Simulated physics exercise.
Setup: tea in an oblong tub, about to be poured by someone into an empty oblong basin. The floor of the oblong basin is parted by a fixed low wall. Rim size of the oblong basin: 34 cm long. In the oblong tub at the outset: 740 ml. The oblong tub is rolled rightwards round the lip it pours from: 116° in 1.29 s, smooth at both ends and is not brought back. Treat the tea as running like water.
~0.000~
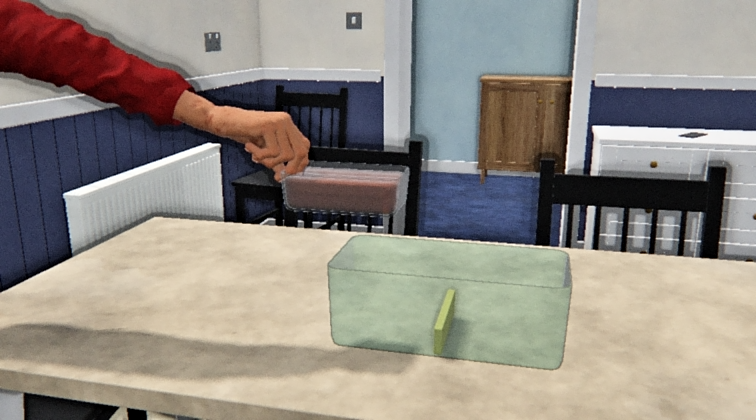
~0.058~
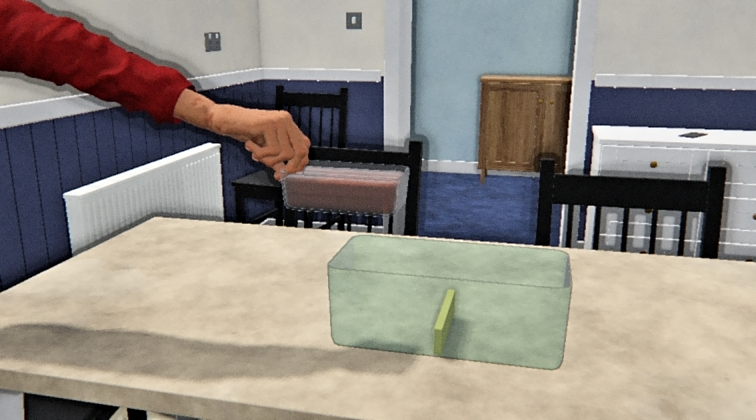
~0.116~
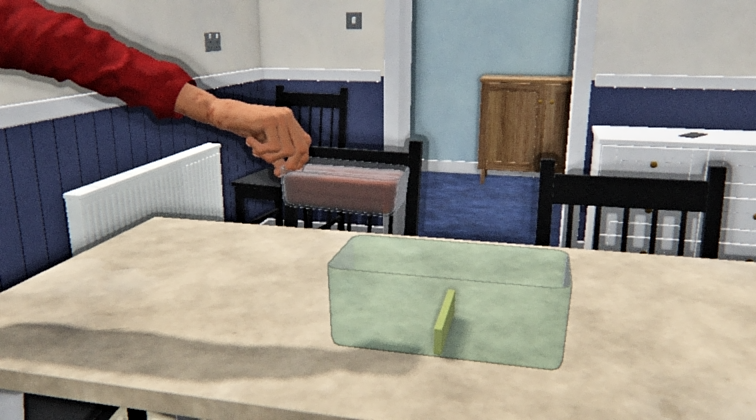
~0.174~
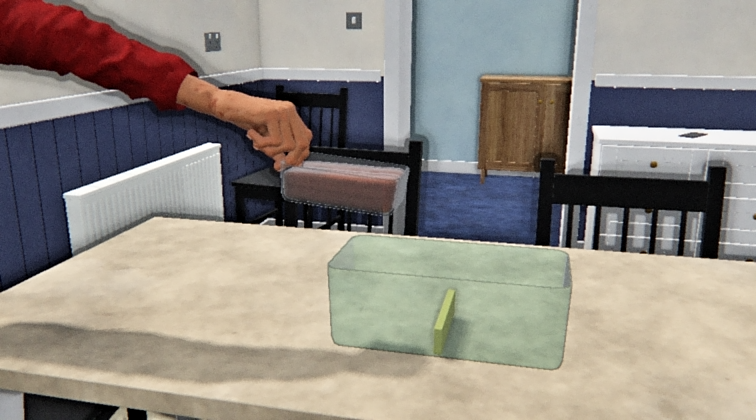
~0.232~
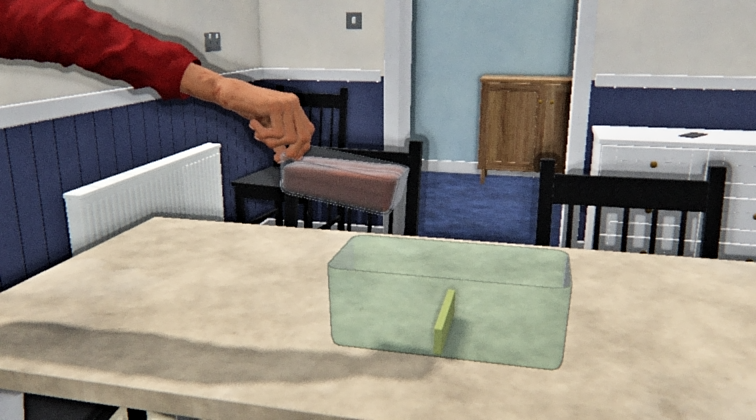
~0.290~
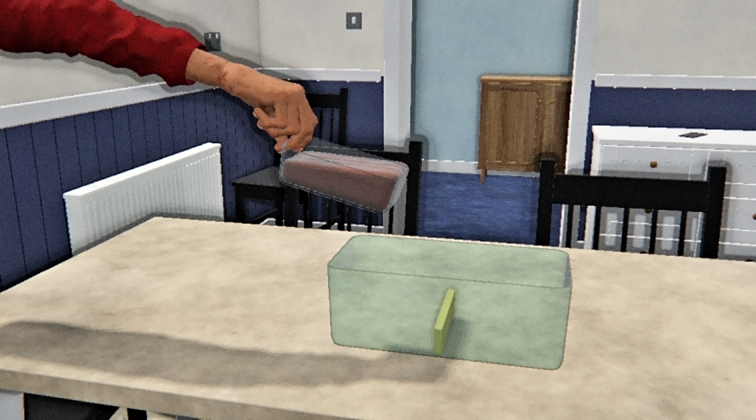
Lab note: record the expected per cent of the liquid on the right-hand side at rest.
Expected right-hand share: 80 per cent.
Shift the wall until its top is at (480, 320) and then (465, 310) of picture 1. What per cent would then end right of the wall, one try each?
It comes to 50 per cent, and then 70 per cent.
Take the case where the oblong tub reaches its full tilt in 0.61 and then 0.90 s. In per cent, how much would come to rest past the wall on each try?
I'd expect close to 65 per cent and then close to 75 per cent.
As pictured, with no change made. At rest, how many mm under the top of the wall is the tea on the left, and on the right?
Close to 36 mm left and close to 18 mm right.
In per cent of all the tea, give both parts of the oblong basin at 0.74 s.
4 on the left, 28 on the right, roughly.
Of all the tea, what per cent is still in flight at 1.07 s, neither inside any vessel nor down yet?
Roughly 6 %.
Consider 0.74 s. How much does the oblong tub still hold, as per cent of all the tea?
Portion remaining: Approx. 18 per cent.
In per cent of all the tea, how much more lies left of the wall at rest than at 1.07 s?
Around 3 per cent.
After 0.74 s the tilt is 71° and 17 per cent is still to pour, 4 is left of the wall and 27 right of it.
After 1.07 s the tilt is 108° and 1 per cent is still to pour, 11 is left of the wall and 77 right of it.
After 1.41 s the tilt is 116° and 0 per cent is still to pour, 14 is left of the wall and 80 right of it.
After 1.79 s the tilt is 116° and 0 per cent is still to pour, 14 is left of the wall and 80 right of it.
In the end 14 per cent lies left of the wall, 80 right of it and 6 outside.
